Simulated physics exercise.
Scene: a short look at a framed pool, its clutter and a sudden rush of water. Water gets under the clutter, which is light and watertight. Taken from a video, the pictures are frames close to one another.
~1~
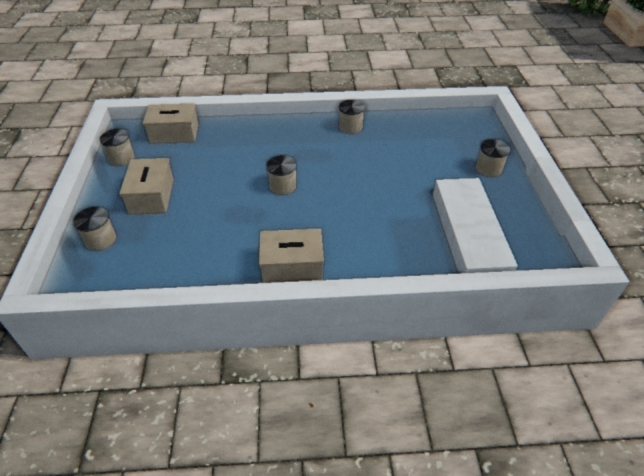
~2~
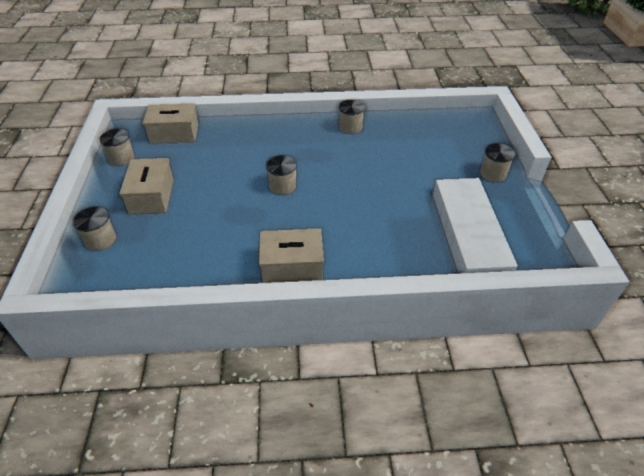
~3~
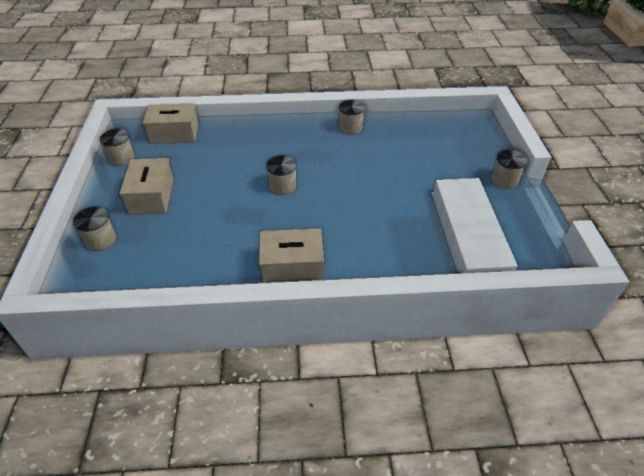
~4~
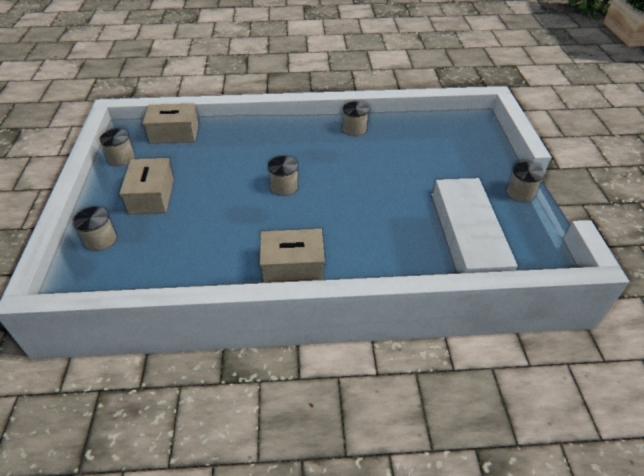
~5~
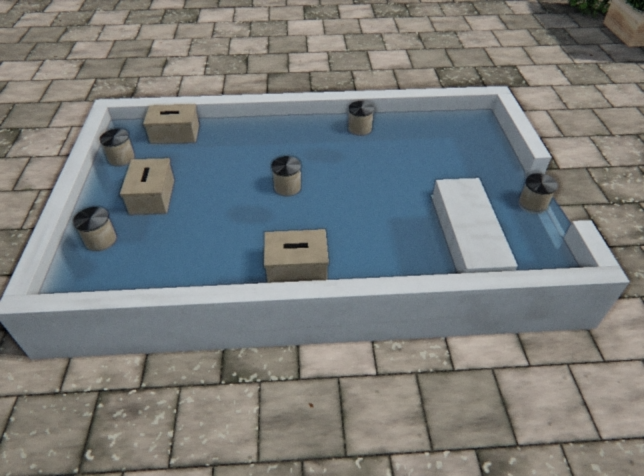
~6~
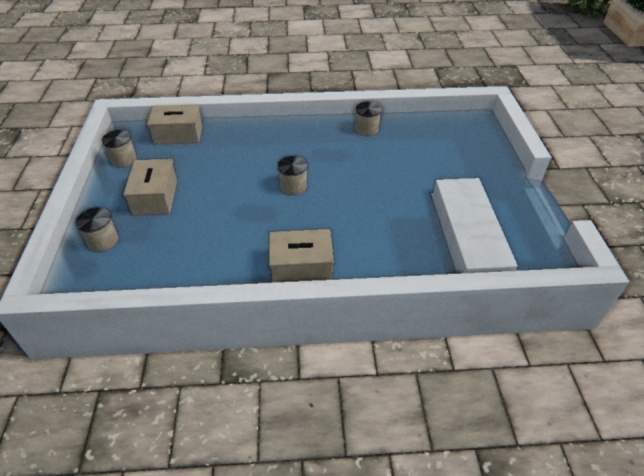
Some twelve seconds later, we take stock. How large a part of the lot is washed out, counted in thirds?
Not up to a third.
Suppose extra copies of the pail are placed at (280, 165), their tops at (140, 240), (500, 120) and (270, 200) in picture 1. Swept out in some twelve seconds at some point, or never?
For the three copies in the stated order: Remained, escaped, remained.
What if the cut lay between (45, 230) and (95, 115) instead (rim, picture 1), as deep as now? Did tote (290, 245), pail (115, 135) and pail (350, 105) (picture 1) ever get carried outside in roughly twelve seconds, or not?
Per item as listed - not lost, swept away, not lost.
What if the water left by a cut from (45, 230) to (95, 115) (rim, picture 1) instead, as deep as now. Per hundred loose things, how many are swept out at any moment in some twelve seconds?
About 50 %.
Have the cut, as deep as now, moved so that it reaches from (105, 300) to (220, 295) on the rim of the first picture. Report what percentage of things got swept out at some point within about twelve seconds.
It comes to some 0 per cent of the lot.
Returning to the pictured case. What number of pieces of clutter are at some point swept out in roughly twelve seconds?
I get 1.
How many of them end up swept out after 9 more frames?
Total: 1.
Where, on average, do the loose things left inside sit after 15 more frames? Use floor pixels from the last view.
I'd put it roughly at (252, 211).
A moment on, 1 of 8 are out; 7 afloat.
Next, 1 of 8 are out; 7 afloat.
Later, 1 of 8 are out; 7 afloat.
In the end, 1 of 8 are out; 7 afloat.
